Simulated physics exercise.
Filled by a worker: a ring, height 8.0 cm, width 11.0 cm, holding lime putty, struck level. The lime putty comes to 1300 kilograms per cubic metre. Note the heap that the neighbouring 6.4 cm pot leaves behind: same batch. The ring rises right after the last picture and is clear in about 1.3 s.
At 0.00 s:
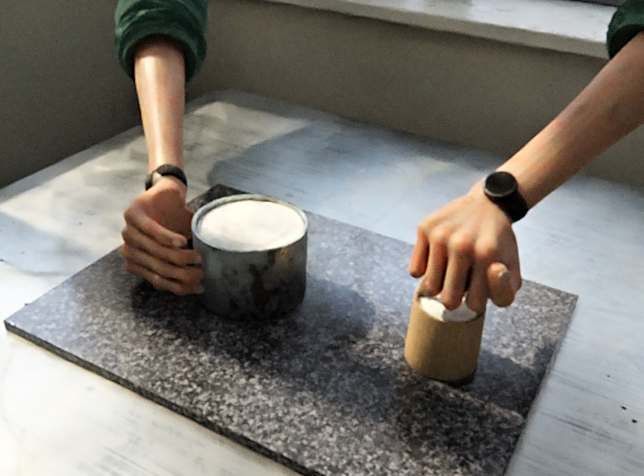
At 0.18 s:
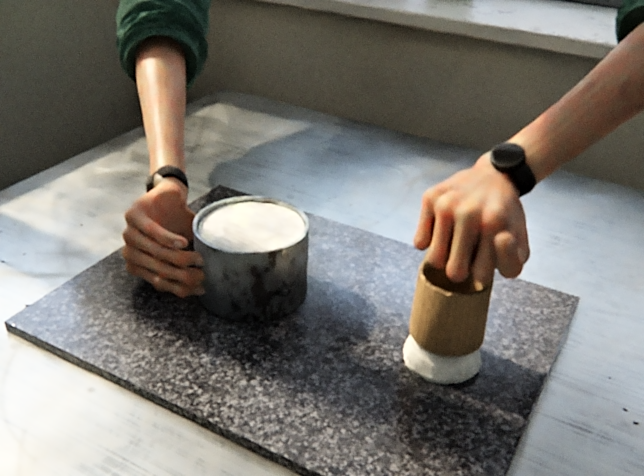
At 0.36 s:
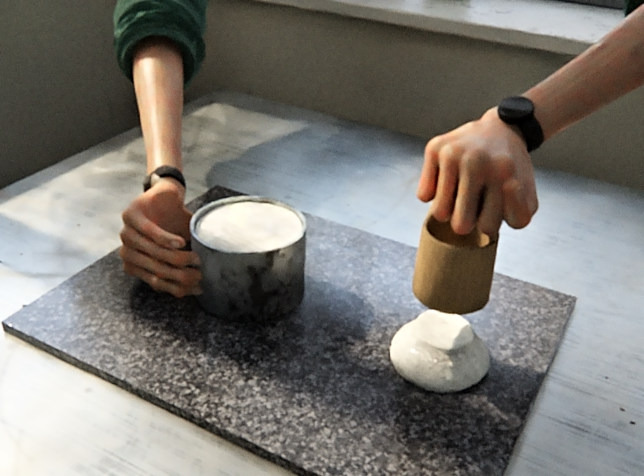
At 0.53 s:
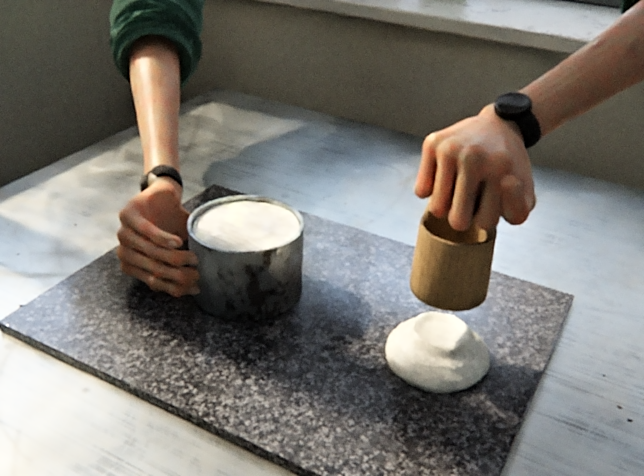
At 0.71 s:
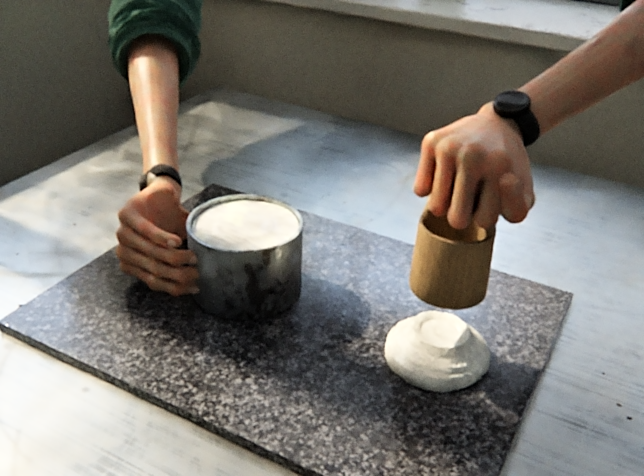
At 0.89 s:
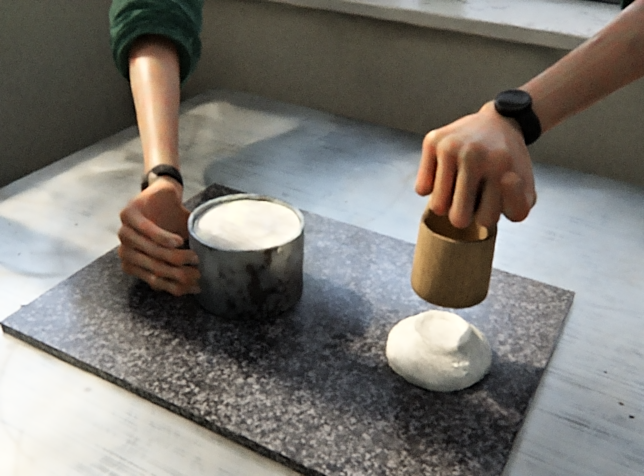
A small tan pot was lifted by a hand on the right, leaving a soft white heap that slumped slightly lower, while another hand stayed against the filled grey ring on the left, which stayed put.
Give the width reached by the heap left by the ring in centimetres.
My figure is roughly 19.3 cm.
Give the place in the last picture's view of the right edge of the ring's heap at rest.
Roughly at pixel (337, 288).
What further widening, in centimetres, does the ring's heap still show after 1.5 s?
It comes to roughly 2.0 cm.
After 1.2 s, the ring is up 1.7 cm; the lime putty has come down 0.3 cm to 7.7 cm and is 12 cm wide.
After 1.5 s, the ring is up 4.6 cm; the lime putty has come down 2.8 cm to 5.2 cm and is 17 cm wide.
After 1.9 s, the ring is up 8.5 cm; the lime putty has come down 3.9 cm to 4.1 cm and is 19 cm wide.
After 2.3 s, the ring is clear; the lime putty has come down 4.0 cm to 4.0 cm and is 19 cm wide.
After 2.8 s, at rest, the ring is clear; the lime putty has come down 4.1 cm to 3.9 cm and is 19 cm wide.
